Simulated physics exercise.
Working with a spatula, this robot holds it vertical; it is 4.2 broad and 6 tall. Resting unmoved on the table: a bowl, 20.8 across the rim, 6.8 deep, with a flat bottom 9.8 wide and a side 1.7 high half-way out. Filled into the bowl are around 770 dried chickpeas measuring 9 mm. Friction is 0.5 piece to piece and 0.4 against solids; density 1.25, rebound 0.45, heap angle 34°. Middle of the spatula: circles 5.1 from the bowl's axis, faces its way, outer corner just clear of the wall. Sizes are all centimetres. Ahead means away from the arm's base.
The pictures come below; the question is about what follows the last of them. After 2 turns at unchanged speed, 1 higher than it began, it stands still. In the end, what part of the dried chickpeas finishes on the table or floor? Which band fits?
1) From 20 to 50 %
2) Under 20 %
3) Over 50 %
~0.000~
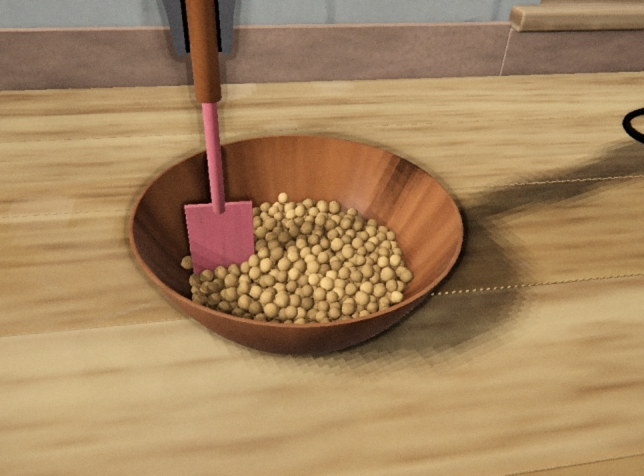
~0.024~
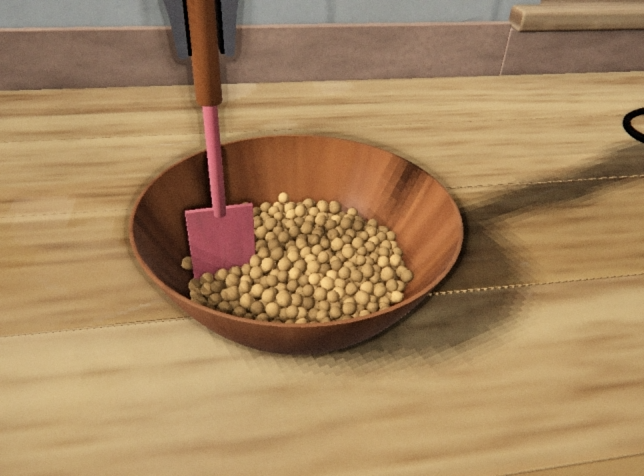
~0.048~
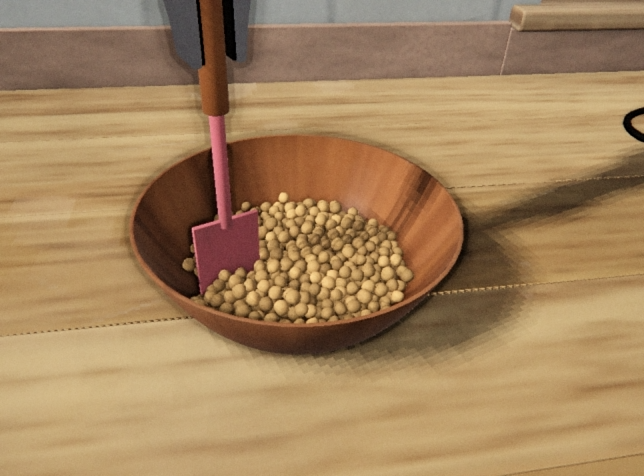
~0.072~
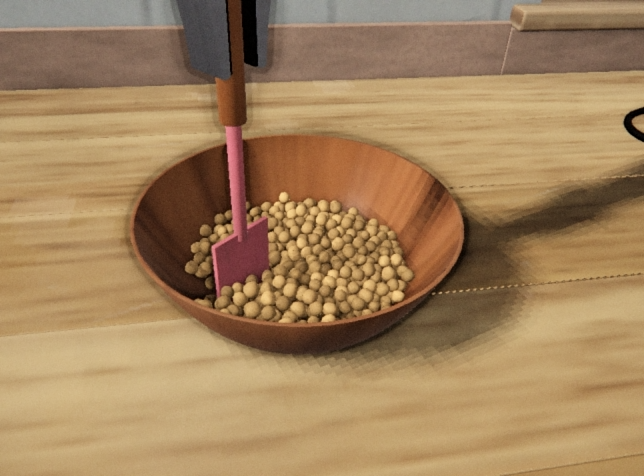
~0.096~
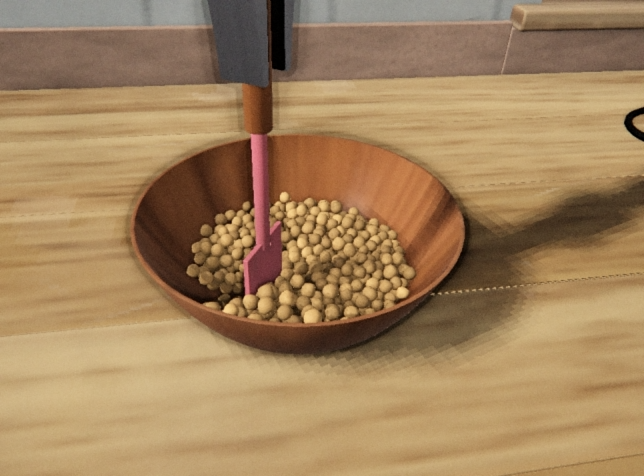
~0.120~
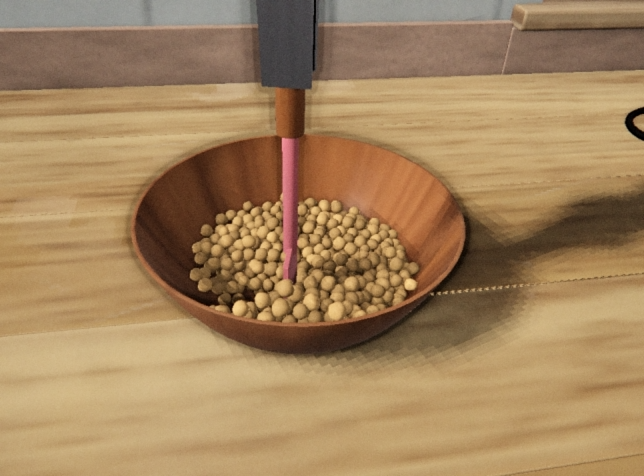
Under 20 %.
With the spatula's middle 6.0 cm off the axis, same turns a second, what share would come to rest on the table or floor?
It would be near 5 per cent.
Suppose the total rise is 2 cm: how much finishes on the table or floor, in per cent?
That works out to some 10 per cent.
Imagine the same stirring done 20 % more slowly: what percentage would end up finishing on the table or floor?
Estimate: Near 5 in a hundred.
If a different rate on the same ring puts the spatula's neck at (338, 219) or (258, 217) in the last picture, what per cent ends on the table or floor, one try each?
Well, about 30 percent the first time and about 0 percent the second.
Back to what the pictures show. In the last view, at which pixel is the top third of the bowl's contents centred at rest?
I'd put it at about (283, 249).
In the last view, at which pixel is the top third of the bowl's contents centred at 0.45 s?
Centre estimate: Approx. (216, 220) px.
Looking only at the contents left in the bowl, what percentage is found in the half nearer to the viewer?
About 50 %.
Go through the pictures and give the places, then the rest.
The spatula neck at (217, 184), 0° round; upper third of the load around (301, 253), from x 190 to 405, top at y 200; 772 in the bowl, in the first picture.
The spatula neck at (217, 187), 6° round; upper third of the load around (298, 254), from x 190 to 405, top at y 200, in the second picture.
The spatula neck at (224, 199), 21° round; upper third of the load around (294, 262), from x 190 to 410, top at y 200, in the third picture.
The spatula neck at (239, 210), 39° round; upper third of the load around (299, 266), from x 190 to 410, top at y 200, in the fourth picture.
The spatula neck at (262, 219), 57° round; upper third of the load around (304, 273), from x 195 to 410, top at y 195, in the fifth picture.
The spatula neck at (291, 223), 76° round; upper third of the load around (318, 279), from x 195 to 415, top at y 195; 772 in the bowl, in the sixth picture.
After 0.45 s, 327° round, highest piece 10 above the table; 707 in the bowl, 42 on the table or floor, 23 in flight or on the tool.
After 0.79 s, 219° round, highest piece 8 above the table; 681 in the bowl, 87 on the table or floor, 4 in flight or on the tool.
After 1.15 s, 0° round, highest piece 6 above the table; 675 in the bowl, 97 on the table or floor.
After 1.85 s, 0° round, highest piece 6 above the table; 675 in the bowl, 97 on the table or floor.
In the end, 675 in the bowl, 97 on the table or floor. That is 13 % on the table or floor.
